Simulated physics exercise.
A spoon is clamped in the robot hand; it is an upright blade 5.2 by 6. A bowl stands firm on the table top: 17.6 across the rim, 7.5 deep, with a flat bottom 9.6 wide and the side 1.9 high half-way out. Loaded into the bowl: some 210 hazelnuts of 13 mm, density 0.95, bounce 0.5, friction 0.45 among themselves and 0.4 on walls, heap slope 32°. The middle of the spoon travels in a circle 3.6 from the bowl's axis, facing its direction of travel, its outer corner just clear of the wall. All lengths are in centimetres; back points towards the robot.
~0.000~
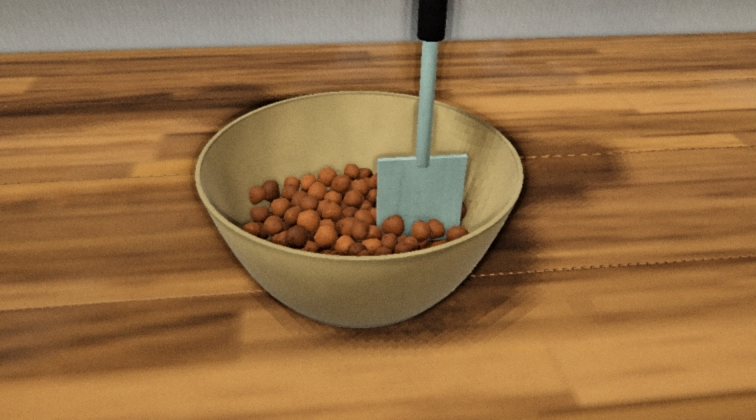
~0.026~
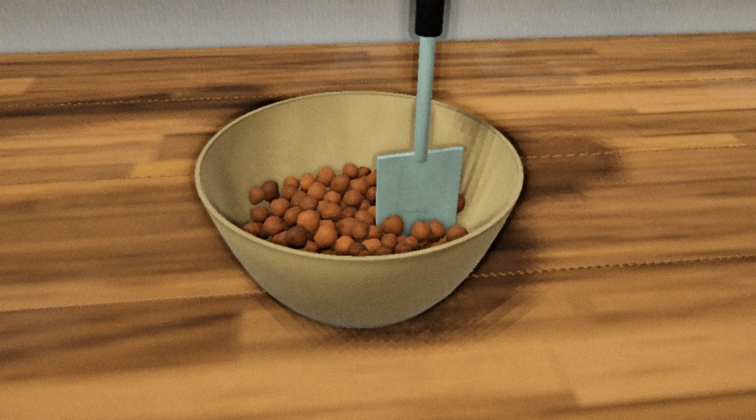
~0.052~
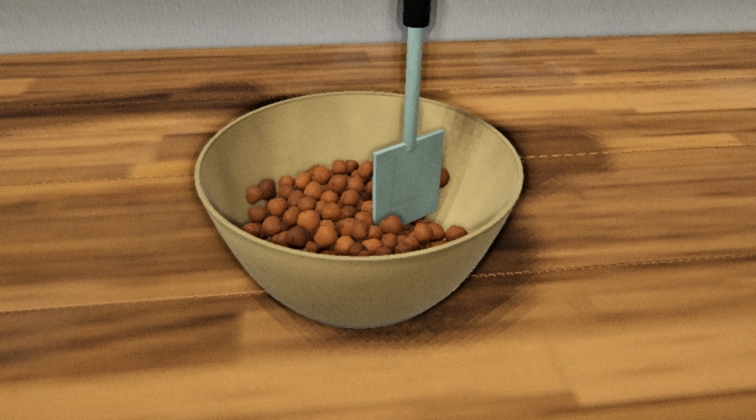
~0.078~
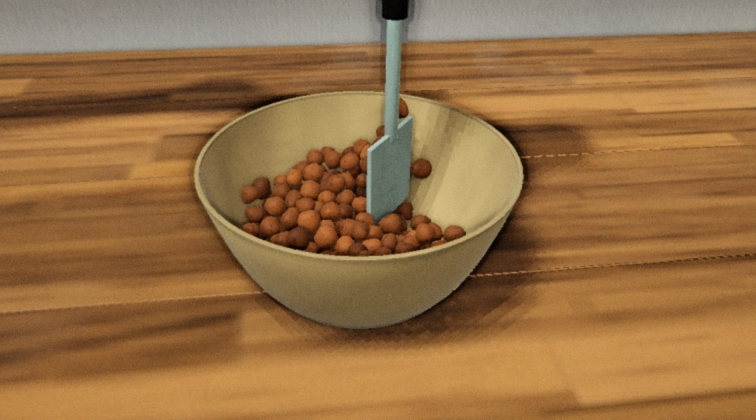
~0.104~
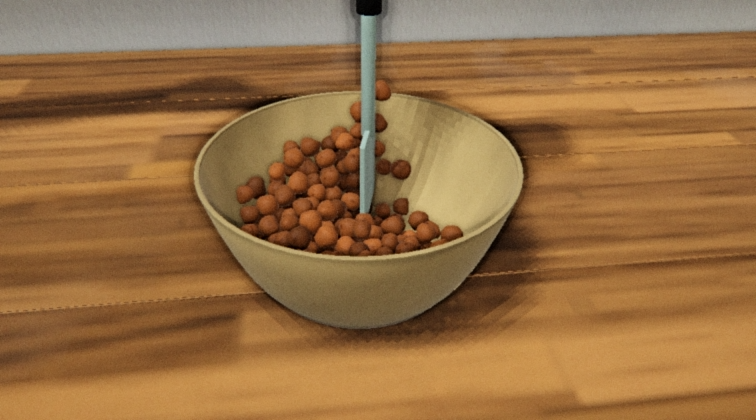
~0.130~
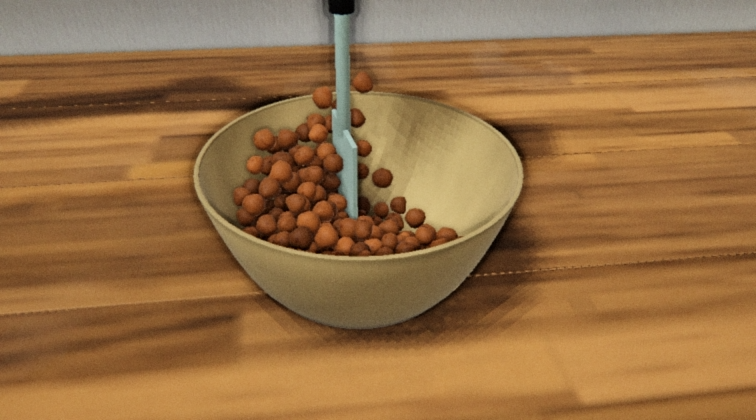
A pale yellow bowl sits on a striped wooden table top before a grey wall, seen from slightly above by a still camera. Reddish-brown hazelnuts lie heaped inside it, and a light blue, flat-bladed spoon with a black handle stands upright at the right. The spoon sweeps left along the back while turning edge-on, pushing the nuts up into a taller pile at the left, some rising above the rim.
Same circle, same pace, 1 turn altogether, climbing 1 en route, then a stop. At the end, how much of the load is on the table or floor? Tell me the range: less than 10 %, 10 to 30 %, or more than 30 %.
It falls in the range 10 to 30 %.
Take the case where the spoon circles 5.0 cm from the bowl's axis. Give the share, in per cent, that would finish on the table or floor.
In that case roughly 0 per cent.
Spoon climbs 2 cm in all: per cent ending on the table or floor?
Some 10 per cent.
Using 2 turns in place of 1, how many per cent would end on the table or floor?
Roughly 25 percent would end up there.
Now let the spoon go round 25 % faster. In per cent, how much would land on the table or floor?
It would come to around 25 percent.
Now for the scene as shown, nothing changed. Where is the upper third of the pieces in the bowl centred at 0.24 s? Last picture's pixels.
Somewhere around (284, 218) in the last view.
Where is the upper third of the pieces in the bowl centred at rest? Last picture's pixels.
The centre sits around (402, 185) in the last picture.
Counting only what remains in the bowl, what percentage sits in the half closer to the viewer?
40 %.
After 0.24 s, 196° round, highest piece 10 above the table; 208 in the bowl, 6 in flight or on the tool.
After 0.35 s, 293° round, highest piece 10 above the table; 195 in the bowl, 4 on the table or floor, 15 in flight or on the tool.
After 0.60 s, 0° round, highest piece 7 above the table; 182 in the bowl, 32 on the table or floor.
After 1.30 s, 0° round, highest piece 6 above the table; 182 in the bowl, 32 on the table or floor.
At rest, 182 in the bowl, 32 on the table or floor. That is 15 % on the table or floor.
